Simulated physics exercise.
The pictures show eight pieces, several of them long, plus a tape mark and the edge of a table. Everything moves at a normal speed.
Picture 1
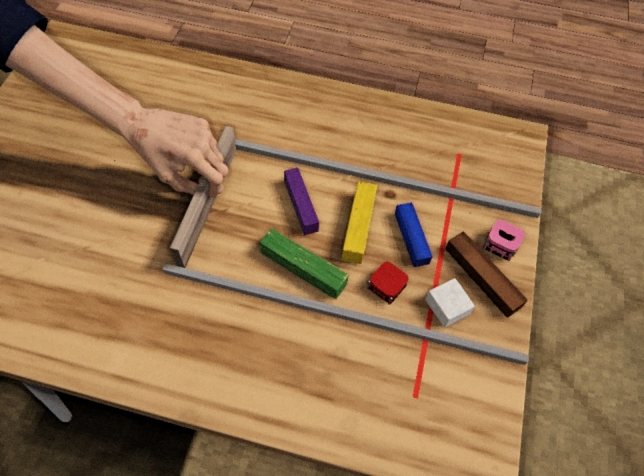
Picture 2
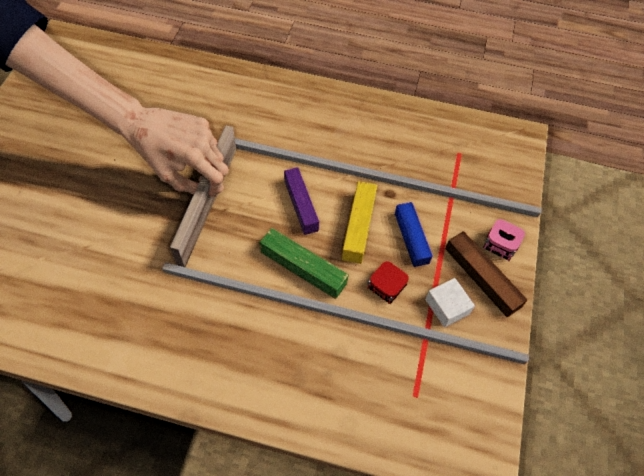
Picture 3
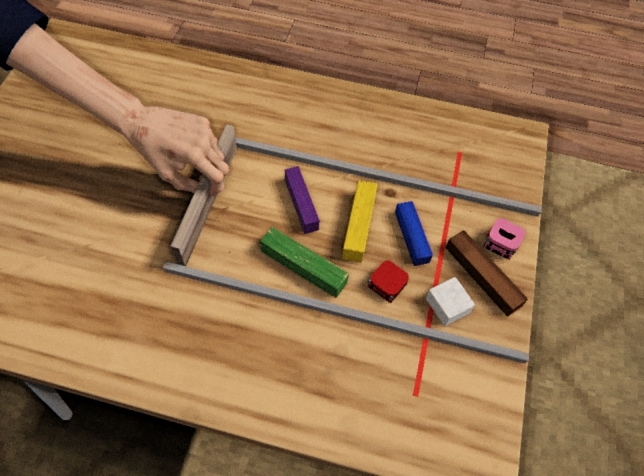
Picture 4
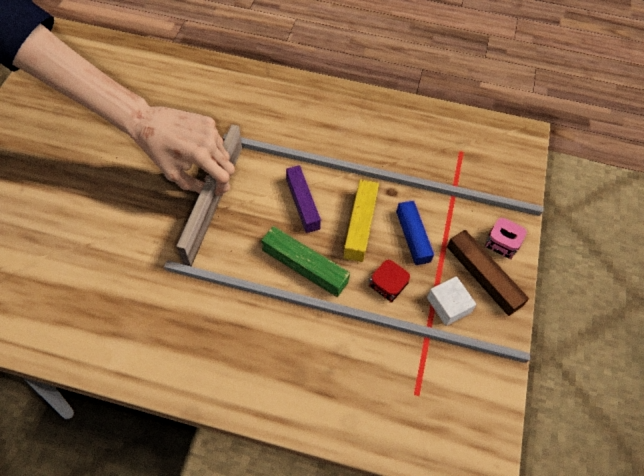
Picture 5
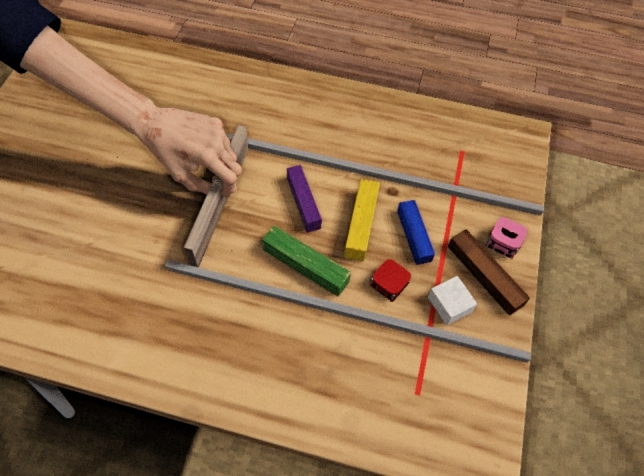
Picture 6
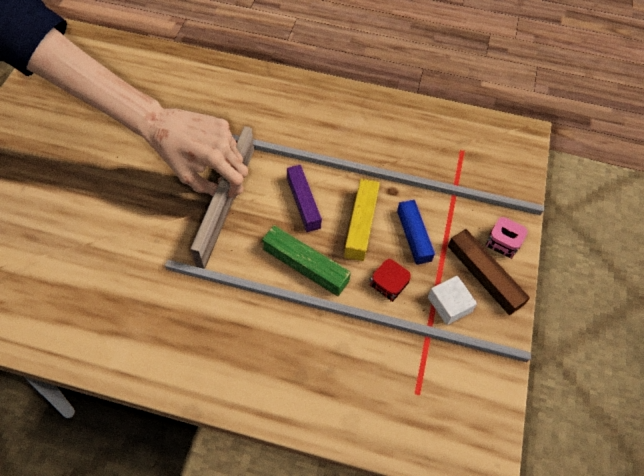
At first, a hand holds a board upright at the left end of two rails on a wooden table, with eight colourful pieces scattered between them and a red line crossing near the right. The hand then slides the board slightly right, without touching the pieces, which stay in place.
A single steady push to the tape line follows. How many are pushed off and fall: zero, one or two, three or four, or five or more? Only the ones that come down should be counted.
Well, nothing at all ends up dropping off.
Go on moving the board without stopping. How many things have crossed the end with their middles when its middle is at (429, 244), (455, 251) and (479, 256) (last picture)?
Respectively 0, 1 and 3.
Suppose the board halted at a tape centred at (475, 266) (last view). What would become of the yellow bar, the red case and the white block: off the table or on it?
Lab note - yellow bar not toppled, red case not toppled, white block toppled.
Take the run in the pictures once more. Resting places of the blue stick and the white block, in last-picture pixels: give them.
First object about (493, 240); second object about (521, 308).
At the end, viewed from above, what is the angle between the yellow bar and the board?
Out of line by around 0°.
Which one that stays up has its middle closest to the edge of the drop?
The brown stick.
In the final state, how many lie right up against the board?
Count recorded: 2.
Soon after, none off yet; pink case at rest near (506, 238); brown stick at rest near (487, 271); white block at rest near (452, 300).
Then, none off yet; pink case at rest near (506, 238); brown stick at rest near (487, 271); white block moving near (461, 298).
At rest, the number that fall off is zero.
